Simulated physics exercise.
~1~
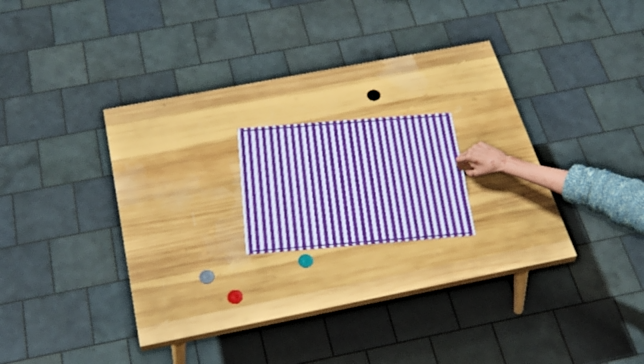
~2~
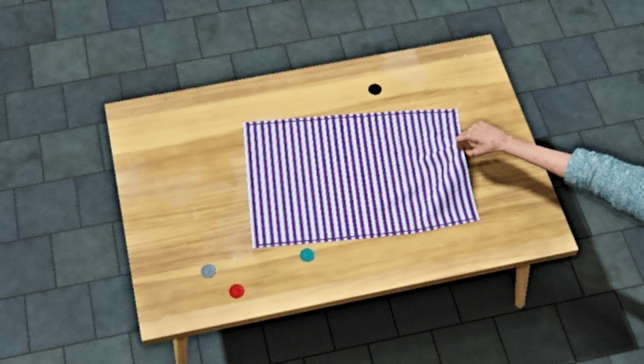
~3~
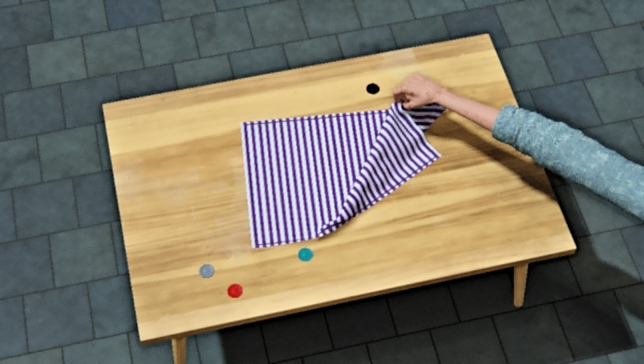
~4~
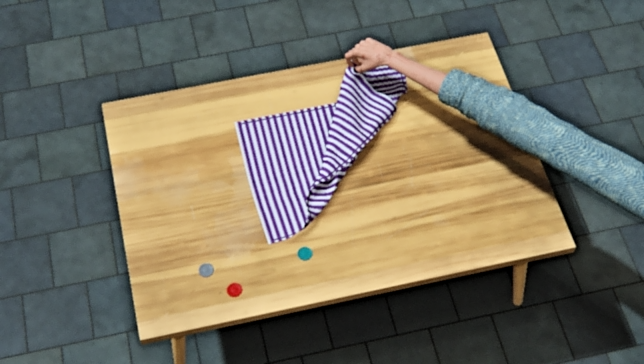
A purple-and-white striped cloth lies flat on a pale wooden table standing on grey paving, seen from above at an angle by a slightly swaying camera. A black disc sits beyond its far edge, a teal disc lies close to its near edge, and a grey disc and a red disc rest towards the table's near left. A hand in a pale blue knitted sleeve reaches in from the right and takes hold of the cloth's right side. It pulls that side up and leftward, folding the cloth diagonally. Finally, the hand holds the bunched cloth near the far edge, with the black disc hidden and the other three discs uncovered.
